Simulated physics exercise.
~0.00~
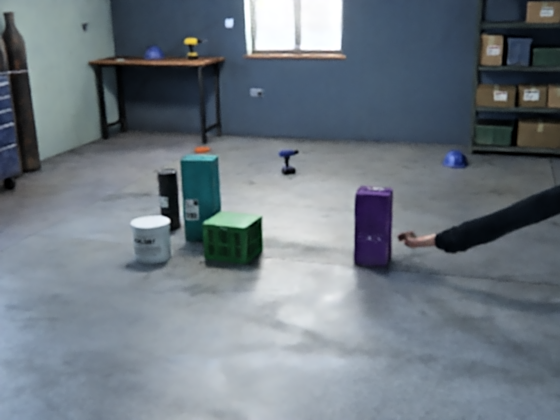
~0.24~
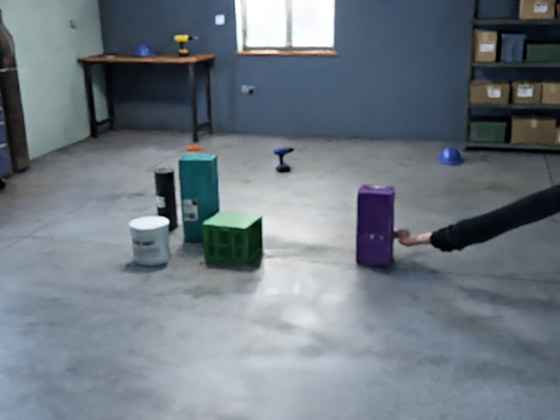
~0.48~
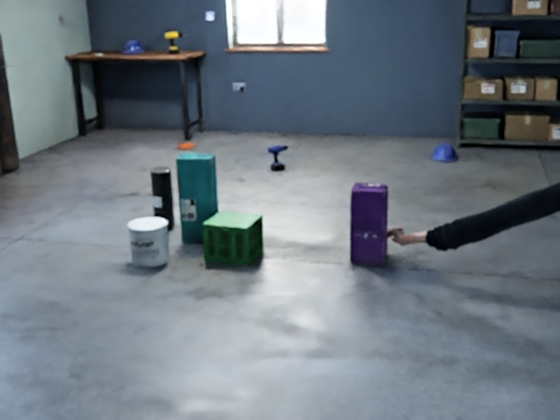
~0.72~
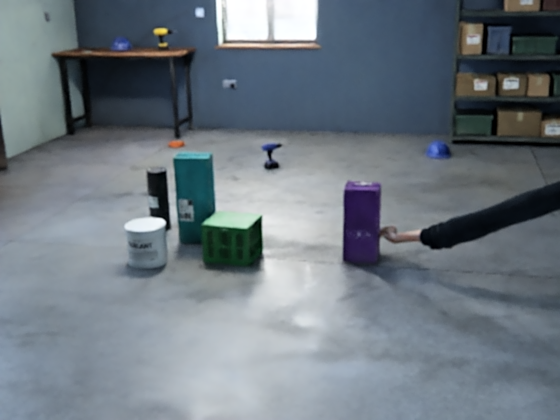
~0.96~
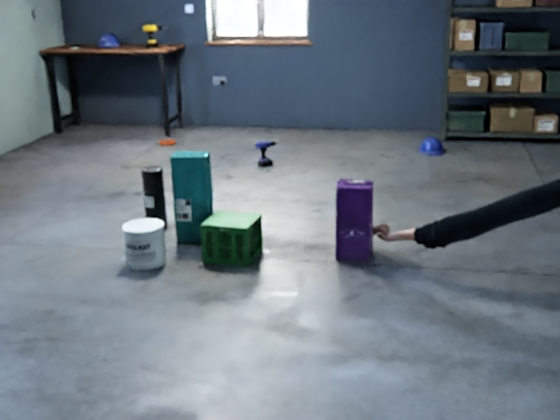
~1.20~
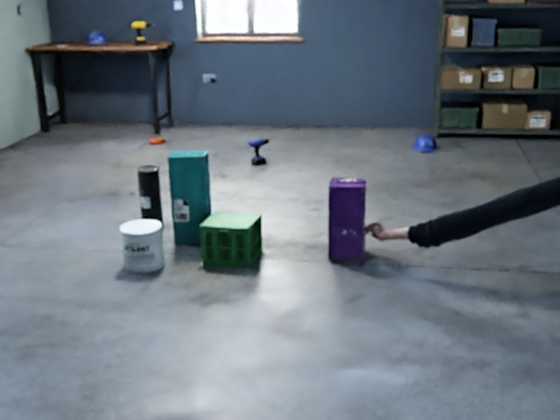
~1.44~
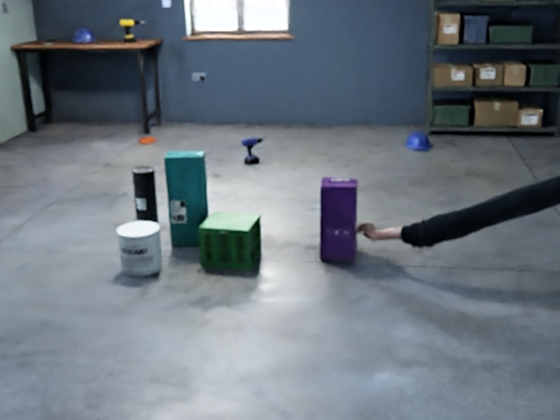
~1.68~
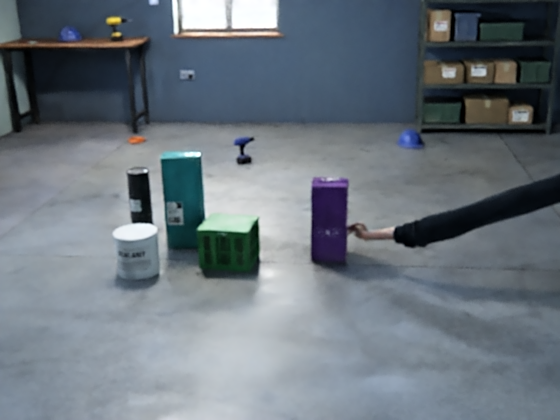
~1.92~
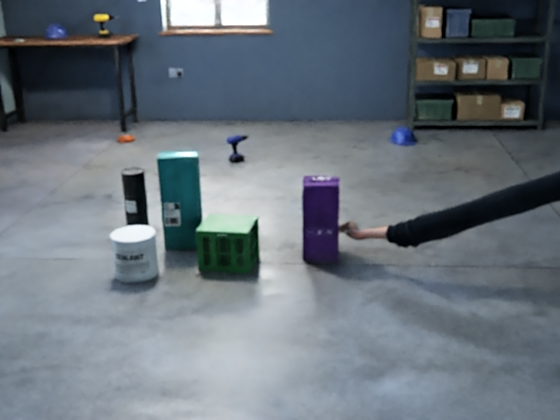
To begin with, an upright purple box stands on a gray workshop floor, with a dark-sleeved arm reaching in from the right and a finger at its side. To the left are a white pail, a black canister, a tall turquoise box and a green crate. After barely moving at first, the purple box starts to slide left as the hand follows it. It keeps gliding slowly toward the green crate while the view drifts sideways and the other objects stay in place. Finally, the purple box is still upright, closer to the crate but short of touching it.
